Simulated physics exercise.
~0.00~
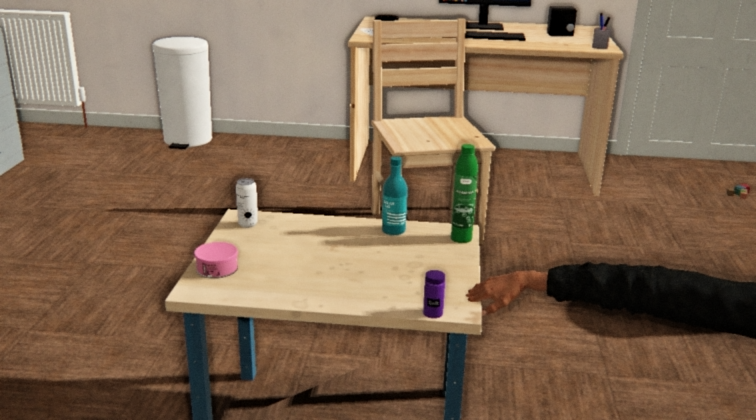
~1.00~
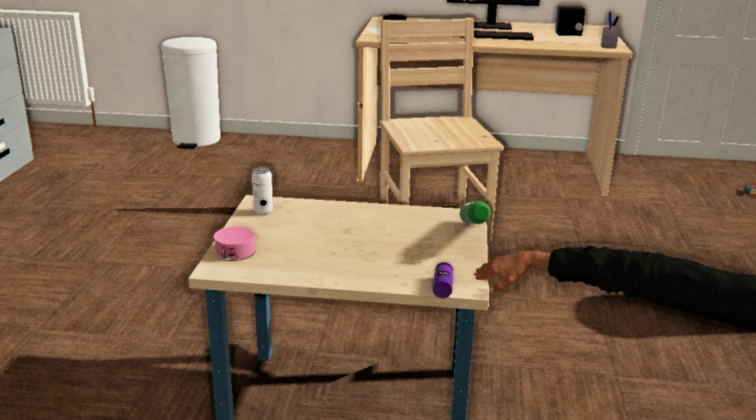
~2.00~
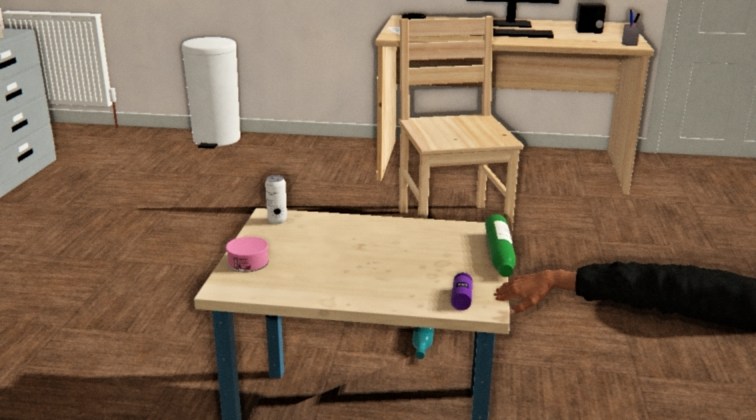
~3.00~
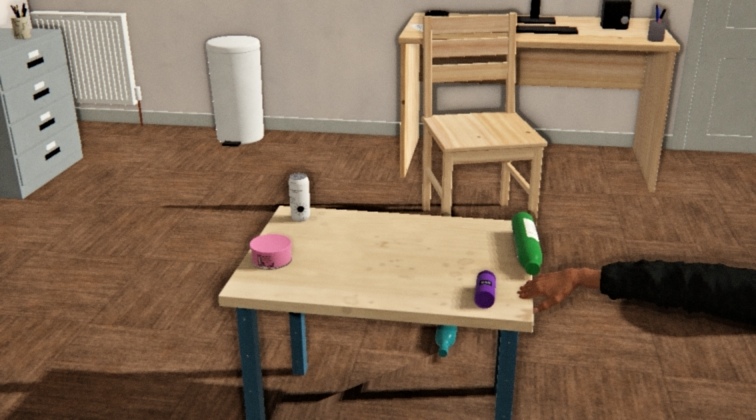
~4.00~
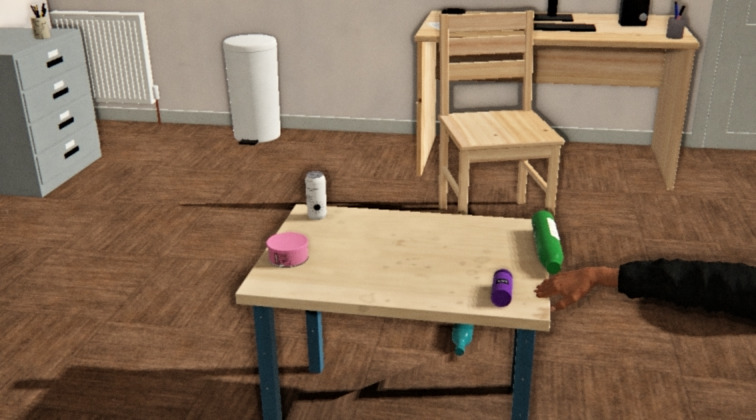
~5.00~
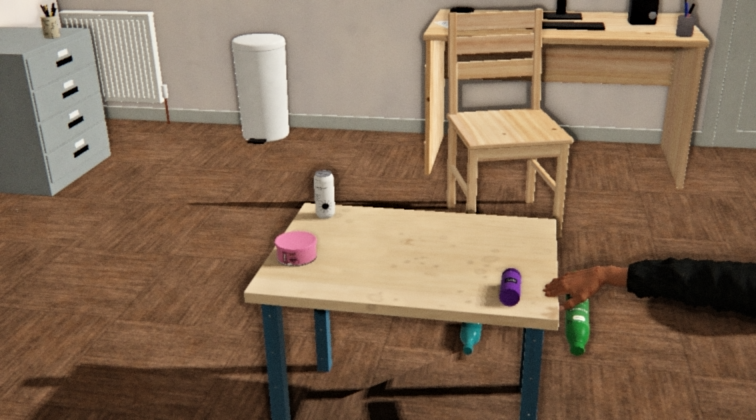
To begin with, a pink tub, a white can, a purple shaker, a turquoise bottle and a green bottle stand on a small wooden table, with a dark-sleeved arm reaching in to its right edge. The table shifts slightly away, the green bottle and purple shaker tip over, and the turquoise bottle disappears from the top. The table then comes back towards us, and the turquoise bottle shows on its side below it. The view drifts left while the green bottle lies along the right edge. Finally the green bottle drops off, leaving the shaker toppled and the tub and can upright.
